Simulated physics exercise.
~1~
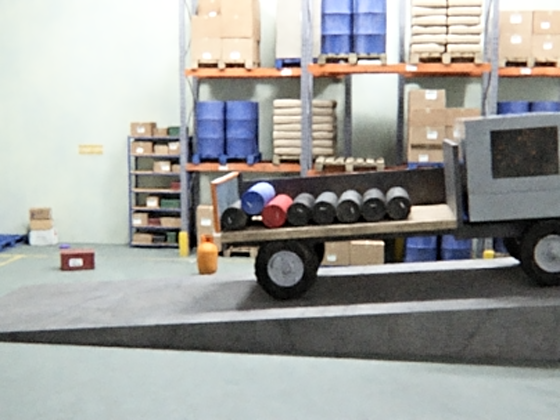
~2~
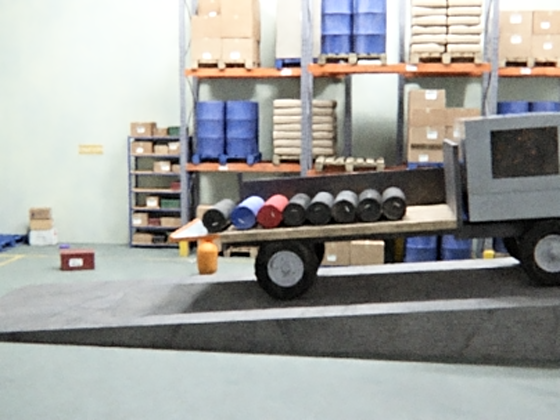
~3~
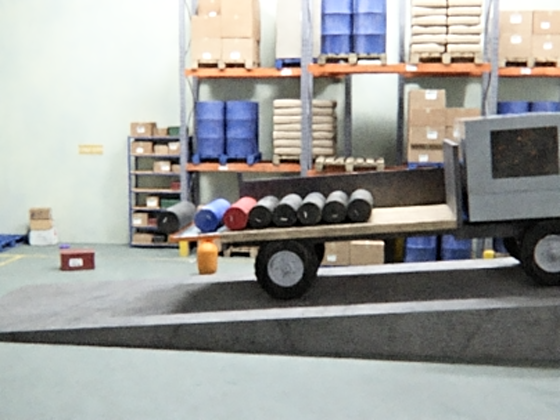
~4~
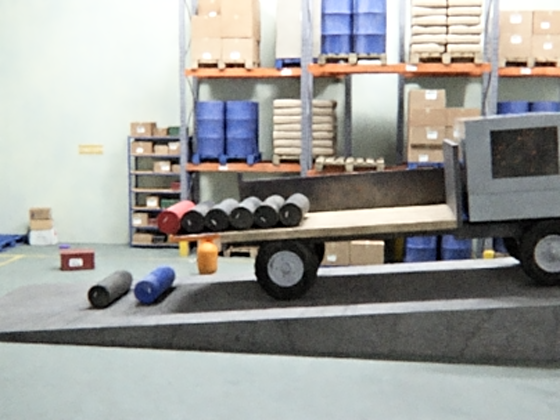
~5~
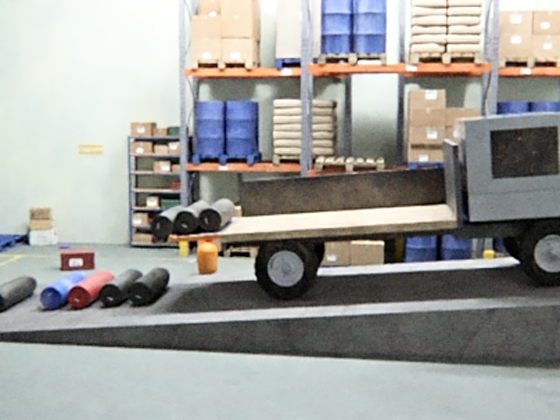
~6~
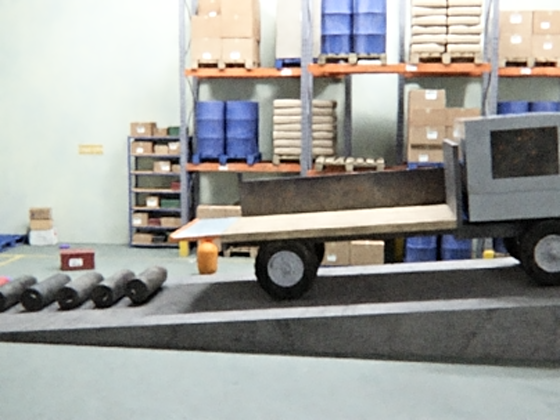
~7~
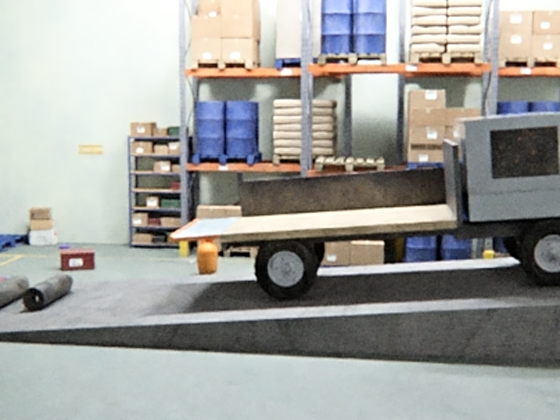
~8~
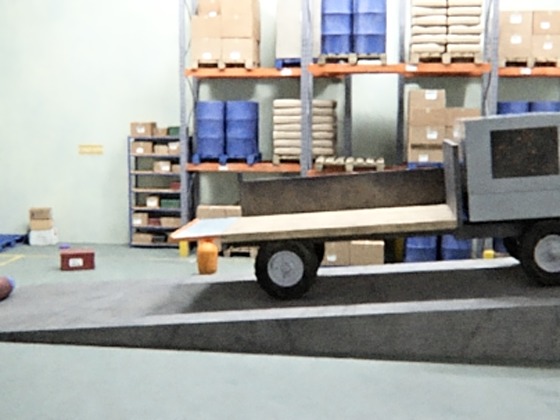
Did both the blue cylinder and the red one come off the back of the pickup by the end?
Yes, the blue cylinder rolled off over the lowered tailgate and the red one dropped off the back after it.
In a warehouse, a pickup stood on a ramp as its tailgate swung down and a row of cylinders, mostly dark with one blue and one red, rolled left off the back and down the slope, leaving the bed empty.
